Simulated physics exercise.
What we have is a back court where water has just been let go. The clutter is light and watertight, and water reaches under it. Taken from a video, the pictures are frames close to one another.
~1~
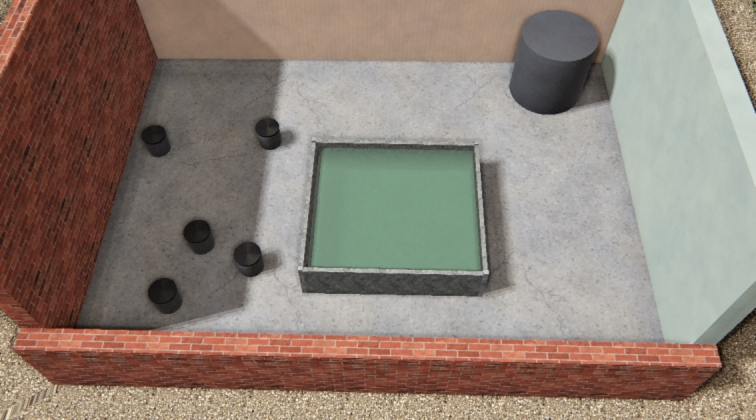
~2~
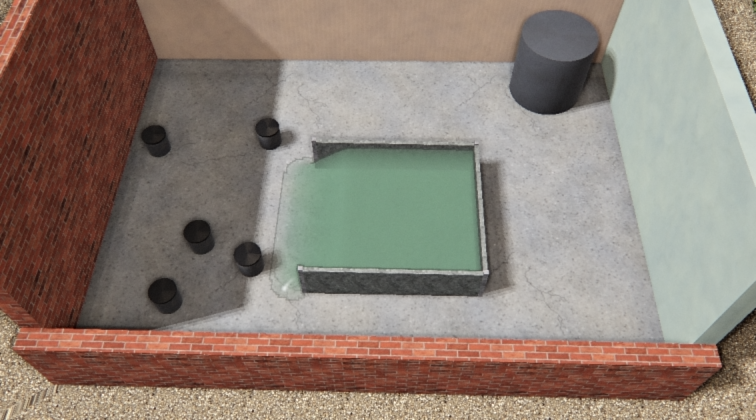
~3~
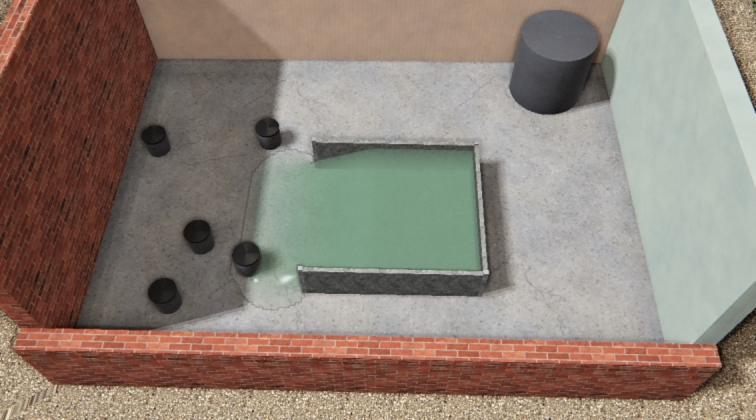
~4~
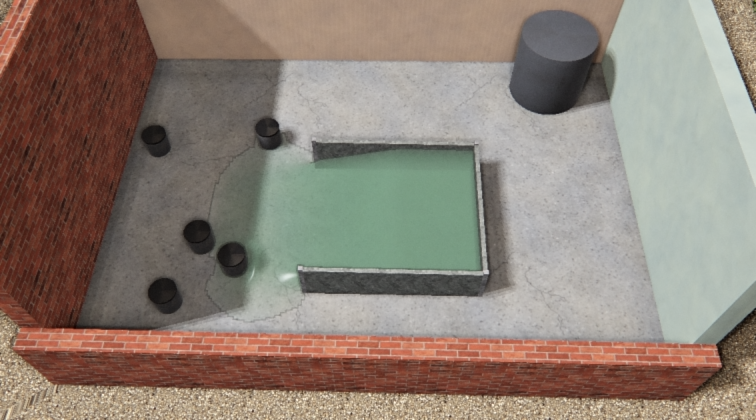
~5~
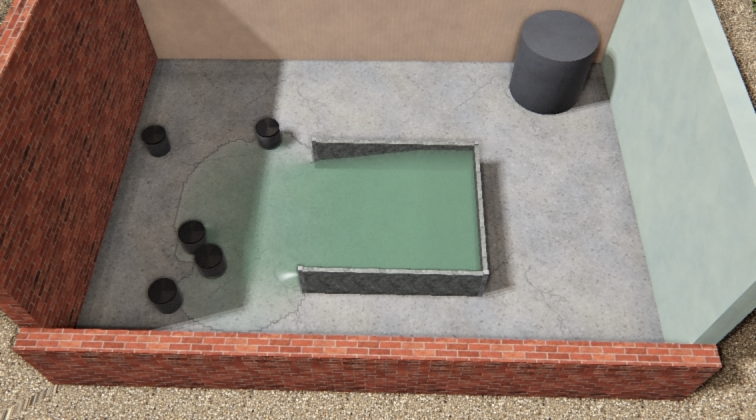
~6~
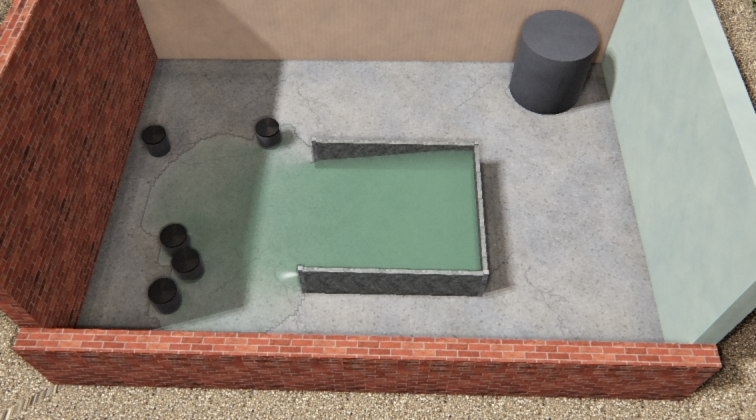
Green water spreads left from an open-sided tank and pushes two dark pails leftward.
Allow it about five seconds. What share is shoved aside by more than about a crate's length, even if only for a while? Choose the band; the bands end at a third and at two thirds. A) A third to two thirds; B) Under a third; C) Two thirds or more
Answer: C.
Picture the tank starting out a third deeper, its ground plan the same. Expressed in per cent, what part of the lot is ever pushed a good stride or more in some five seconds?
About 100 %.
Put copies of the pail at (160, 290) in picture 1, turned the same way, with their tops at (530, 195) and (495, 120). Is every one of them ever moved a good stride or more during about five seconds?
As listed: Never so far, no.
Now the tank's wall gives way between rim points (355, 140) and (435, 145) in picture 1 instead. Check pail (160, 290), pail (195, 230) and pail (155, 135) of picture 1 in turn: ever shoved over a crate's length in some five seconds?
Lab note - in sequence: Never that far; never that far; made it that far.
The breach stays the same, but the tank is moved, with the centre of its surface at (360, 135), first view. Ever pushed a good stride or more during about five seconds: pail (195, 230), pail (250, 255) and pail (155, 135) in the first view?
Object by object: Over the mark, below the mark, over the mark.
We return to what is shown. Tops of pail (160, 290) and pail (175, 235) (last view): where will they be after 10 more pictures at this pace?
Estimated: (75, 319); (102, 271).
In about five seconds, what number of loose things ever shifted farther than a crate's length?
It adds up to 5.
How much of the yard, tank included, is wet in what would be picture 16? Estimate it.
Reading: About 45 %.
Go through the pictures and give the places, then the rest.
A pail at (248, 254) rests on the ground; a pail at (197, 231), on the bottom; 0 of 5 have shifted, in the first frame.
A pail at (248, 254), on the bottom; a pail at (197, 231) rests on the ground; 0 of 5 have shifted, in the second frame.
A pail at (246, 254) rests on the ground; a pail at (197, 231) rests on the ground; 0 of 5 have shifted, in the third frame.
A pail at (231, 254), on the bottom, close to its start; a pail at (197, 231) rests on the ground; 1 of 5 have shifted, in the fourth frame.
A pail at (209, 256) rests on the ground, a stride from its start; a pail at (192, 232), on the bottom, close to its start; 2 of 5 have shifted, in the fifth frame.
A pail at (186, 260) rests on the ground, a stride from its start; a pail at (173, 235), on the bottom, close to its start; 2 of 5 have shifted, in the sixth frame.
A moment on, 2 of 5 are well off their spots; 0 afloat.
Next, 4 of 5 are well off their spots; 4 afloat.
Later, 3 of 5 are well off their spots; 3 afloat.
In the end, 5 of 5 are well off their spots, and 5 have been at some point; 3 afloat.
